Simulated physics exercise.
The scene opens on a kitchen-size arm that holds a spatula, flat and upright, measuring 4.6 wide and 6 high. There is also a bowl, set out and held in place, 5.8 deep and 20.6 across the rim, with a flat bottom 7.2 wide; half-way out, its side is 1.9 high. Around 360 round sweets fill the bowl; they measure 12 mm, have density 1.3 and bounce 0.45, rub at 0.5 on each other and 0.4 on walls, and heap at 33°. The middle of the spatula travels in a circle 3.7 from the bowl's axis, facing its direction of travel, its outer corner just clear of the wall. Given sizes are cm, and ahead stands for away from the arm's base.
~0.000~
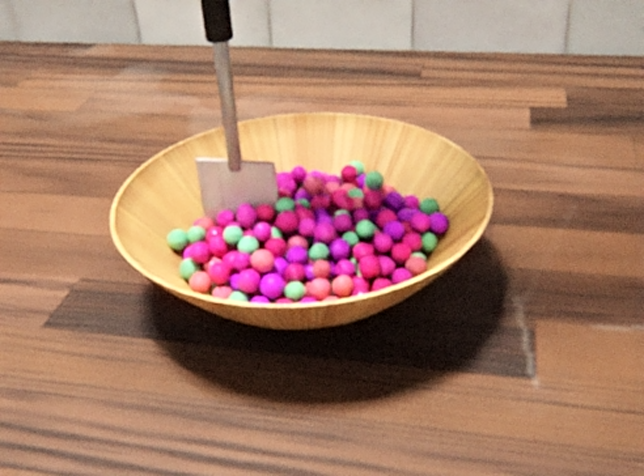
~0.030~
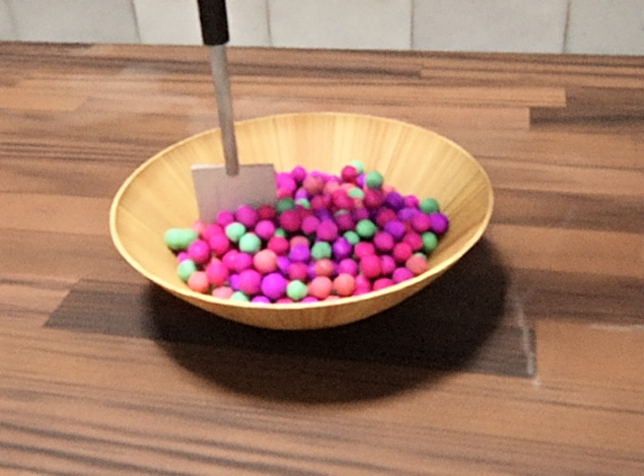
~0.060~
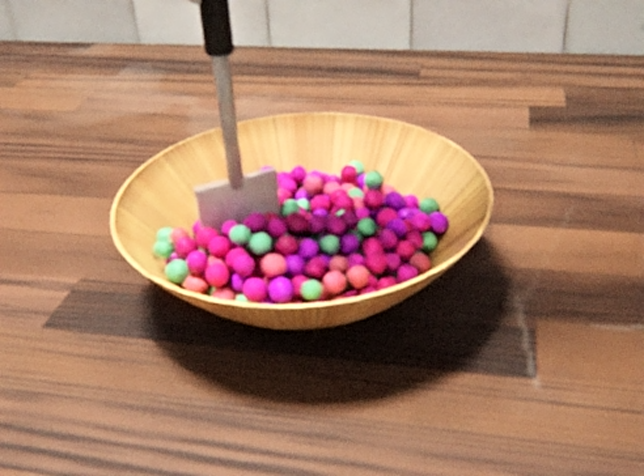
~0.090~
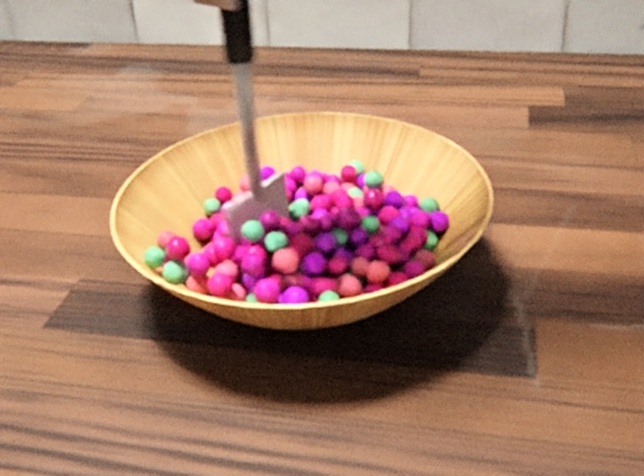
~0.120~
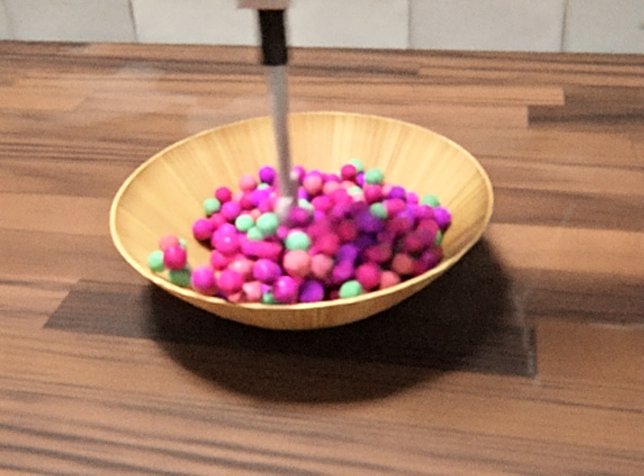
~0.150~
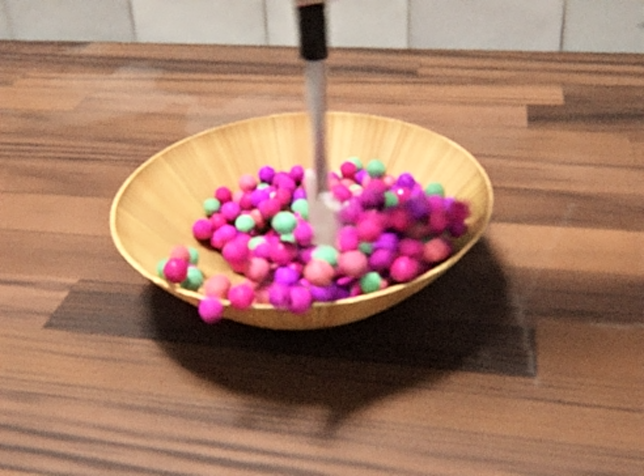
The clip shows a spatula dipping into a wide wooden bowl of pink, purple, green and coral balls, turning as it sweeps from left to right, pushing many of them rightward while a few ride up at the front-left rim.
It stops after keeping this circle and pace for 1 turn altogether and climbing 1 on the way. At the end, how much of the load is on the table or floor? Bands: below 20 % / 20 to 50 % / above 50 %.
Between 20 and 50 %.
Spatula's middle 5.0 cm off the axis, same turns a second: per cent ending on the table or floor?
In that case roughly 35 per cent.
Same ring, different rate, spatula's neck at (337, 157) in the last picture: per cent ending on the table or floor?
It comes to around 40 percent.
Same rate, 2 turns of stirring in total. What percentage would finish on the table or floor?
35 %.
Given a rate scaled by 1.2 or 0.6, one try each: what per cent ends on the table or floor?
Estimates in order: Some 40 % and some 5 %.
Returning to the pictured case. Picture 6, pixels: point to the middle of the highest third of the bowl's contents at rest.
I'd put it at about (229, 228).
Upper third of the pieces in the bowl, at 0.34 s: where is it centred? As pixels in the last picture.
Around (278, 140).
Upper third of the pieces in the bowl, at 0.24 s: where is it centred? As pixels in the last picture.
Upper-third centre: Approx. (422, 161) px.
After 0.24 s, 209° round, highest piece 12 above the table; 318 in the bowl, 7 on the table or floor, 32 in flight or on the tool.
After 0.34 s, 297° round, highest piece 12 above the table; 280 in the bowl, 41 on the table or floor, 36 in flight or on the tool.
After 0.58 s, 0° round, highest piece 6 above the table; 251 in the bowl, 106 on the table or floor.
After 1.28 s, 0° round, highest piece 6 above the table; 251 in the bowl, 106 on the table or floor.
At rest, 251 in the bowl, 106 on the table or floor. That is 30 % on the table or floor.
